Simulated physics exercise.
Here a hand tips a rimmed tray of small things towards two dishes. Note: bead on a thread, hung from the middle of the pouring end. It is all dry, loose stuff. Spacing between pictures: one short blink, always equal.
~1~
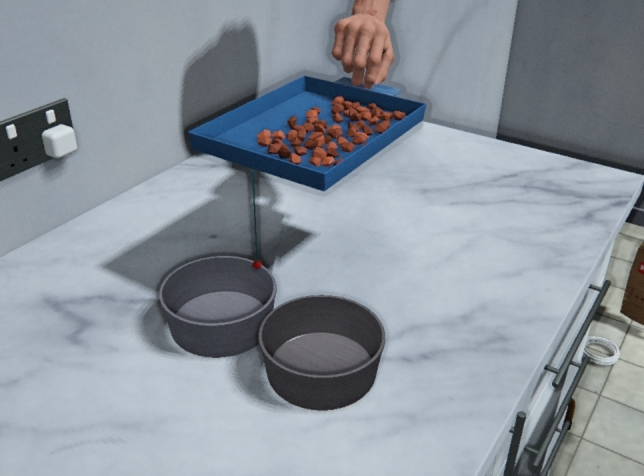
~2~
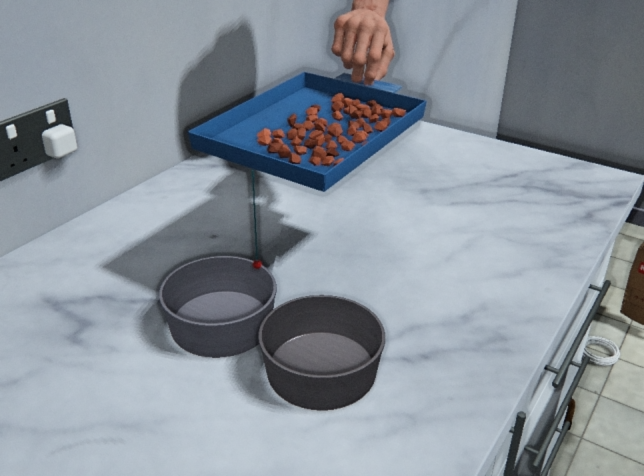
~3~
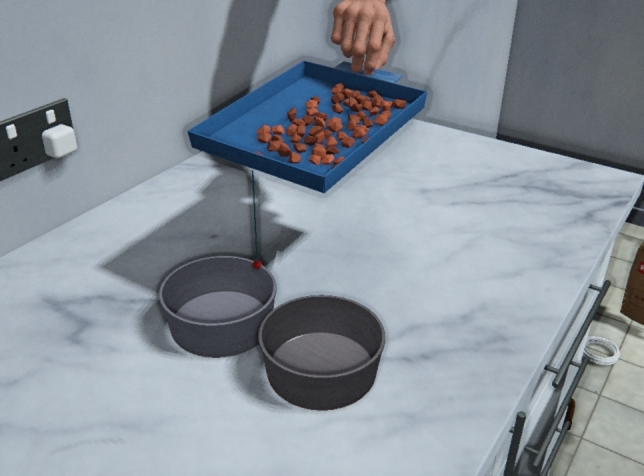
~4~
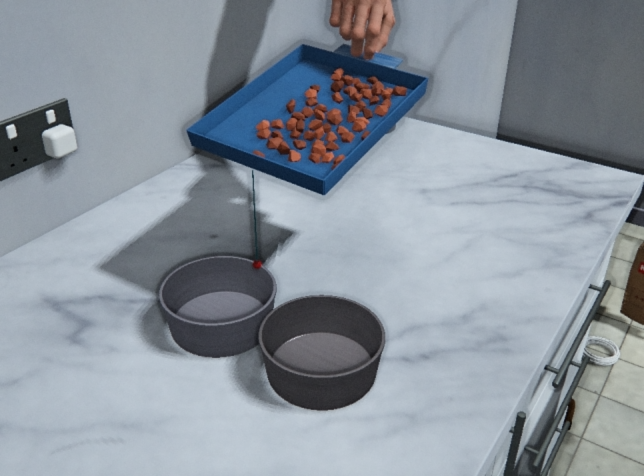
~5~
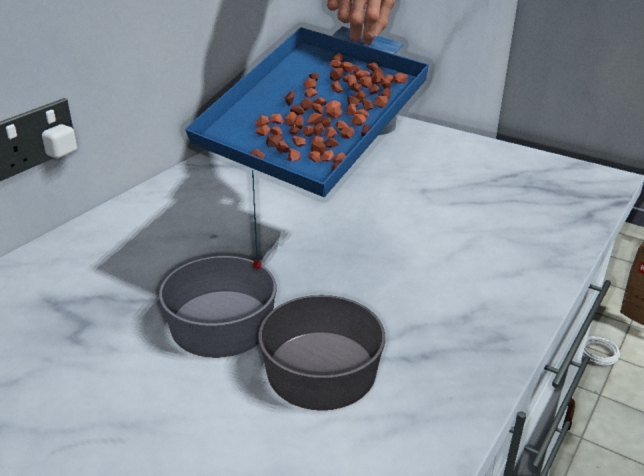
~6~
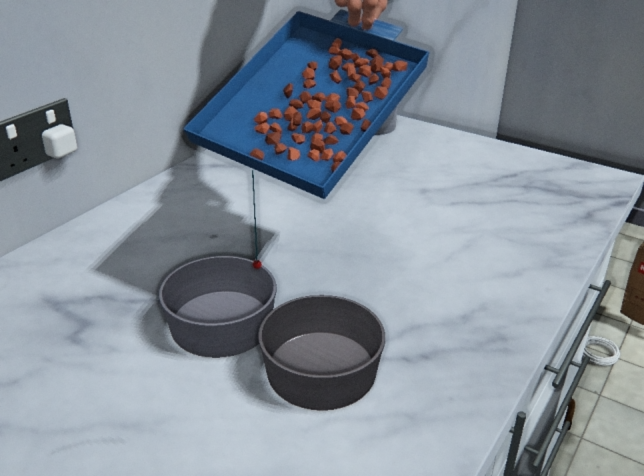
A hand steadily tilting a blue rimmed tray of reddish-brown chunks above two dark round dishes on a marble counter.
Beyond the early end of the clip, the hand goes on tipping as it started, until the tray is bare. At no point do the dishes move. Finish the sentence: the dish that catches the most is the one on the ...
... right.
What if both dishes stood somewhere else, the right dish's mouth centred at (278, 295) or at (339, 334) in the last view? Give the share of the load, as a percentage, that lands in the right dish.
In order: 80 percent and 50 percent.
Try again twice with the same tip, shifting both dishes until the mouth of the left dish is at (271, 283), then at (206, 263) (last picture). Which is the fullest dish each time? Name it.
Try 1 - the dish at left, try 2 - the dish at right.
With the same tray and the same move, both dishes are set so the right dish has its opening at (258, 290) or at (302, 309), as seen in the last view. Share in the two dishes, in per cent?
Roughly 60 per cent, then roughly 90 per cent.
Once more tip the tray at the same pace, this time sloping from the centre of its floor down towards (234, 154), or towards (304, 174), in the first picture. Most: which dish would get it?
So: The left-standing dish on the first go, the right-standing dish on the second.
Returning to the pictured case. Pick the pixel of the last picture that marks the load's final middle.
Near pixel (299, 359).
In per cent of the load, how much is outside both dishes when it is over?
That comes to some 10 per cent.
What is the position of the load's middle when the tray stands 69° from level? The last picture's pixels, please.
About (300, 162).
Shortly afterwards, tray tipped steeply; all but a few on the tray; only a few in the air.
Next, tray tipped past a quarter turn; near a quarter on the tray; near half in the right dish; a little in the left dish; only a few outside both; near a quarter in the air.
Some moments later, tray tipped past a quarter turn; near two thirds in the right dish; near a quarter in the left dish; a little outside both.
In the end, tray tipped past a quarter turn; near two thirds in the right dish; near a quarter in the left dish; a little outside both.
